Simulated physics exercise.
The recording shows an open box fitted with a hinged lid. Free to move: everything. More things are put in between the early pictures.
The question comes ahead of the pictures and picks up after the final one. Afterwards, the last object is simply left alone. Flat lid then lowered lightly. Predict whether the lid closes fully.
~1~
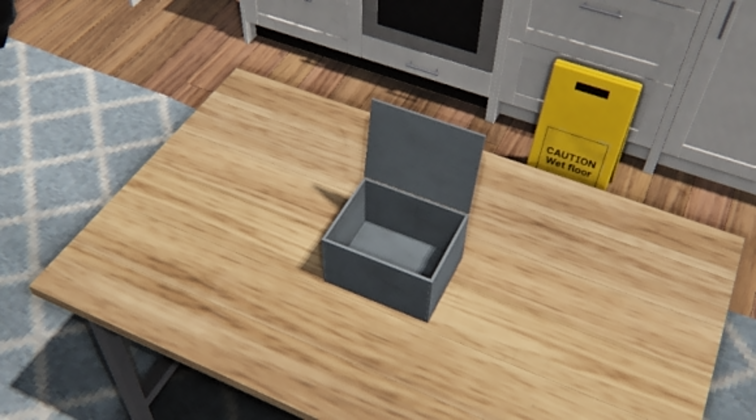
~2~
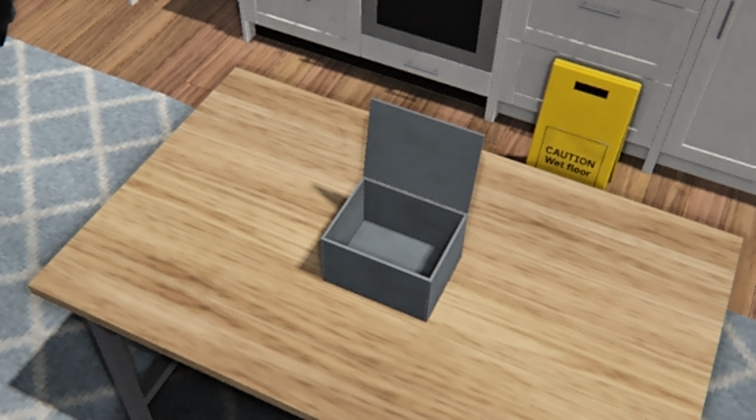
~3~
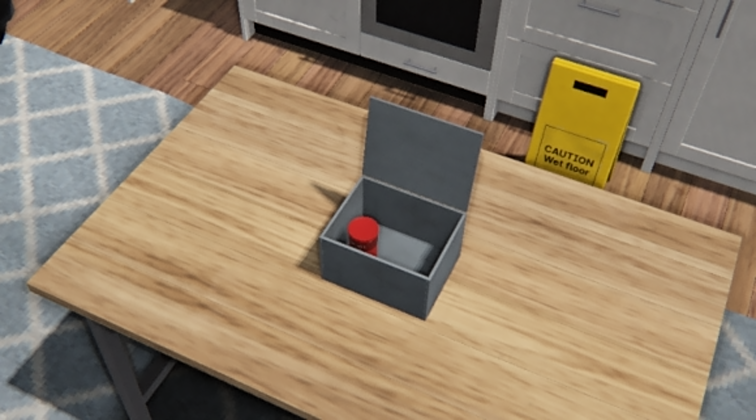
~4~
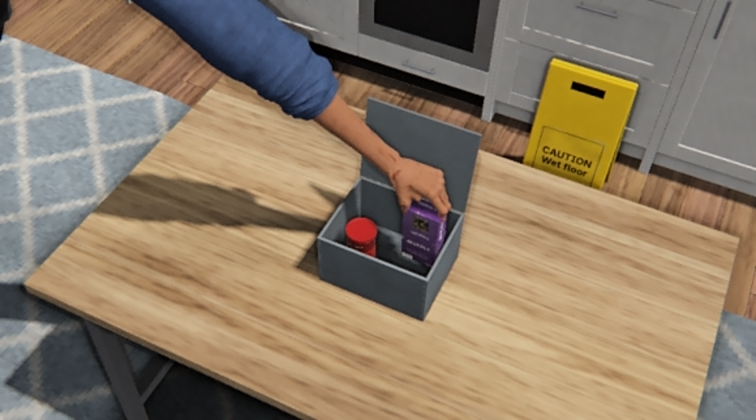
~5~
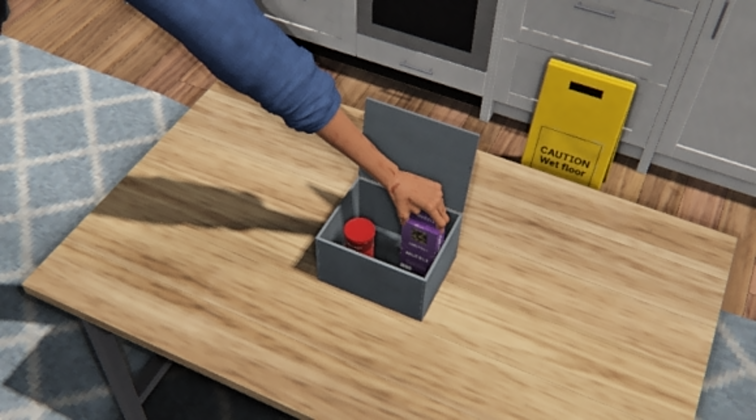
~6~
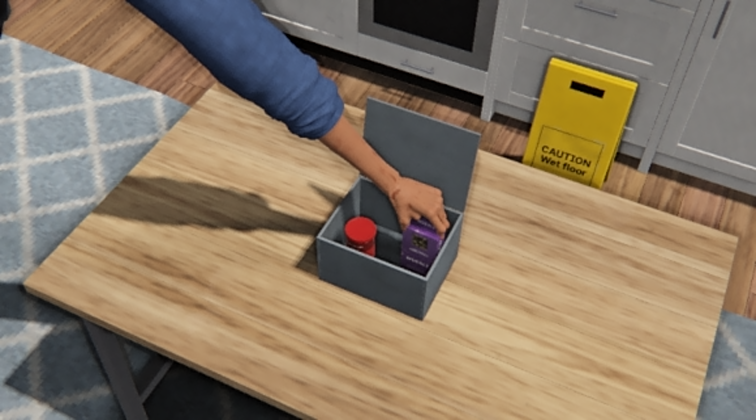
Remains up.
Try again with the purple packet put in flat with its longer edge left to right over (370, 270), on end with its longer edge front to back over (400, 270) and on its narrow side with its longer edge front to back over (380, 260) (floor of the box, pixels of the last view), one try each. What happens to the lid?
In order: Lid stays open, lid stays open, lid shuts.
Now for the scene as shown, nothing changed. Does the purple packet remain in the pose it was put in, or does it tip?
Well, the purple packet stays just as set.
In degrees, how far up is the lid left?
Near 16°.
Then, 1.40 s past the last view, lid 72° above the rim.
Then, 1.80 s past the last view, lid 45° above the rim.
Finally, lid 16° above the rim; both still in place. Final places as the last picture's camera would see them, purple packet near (422, 250).
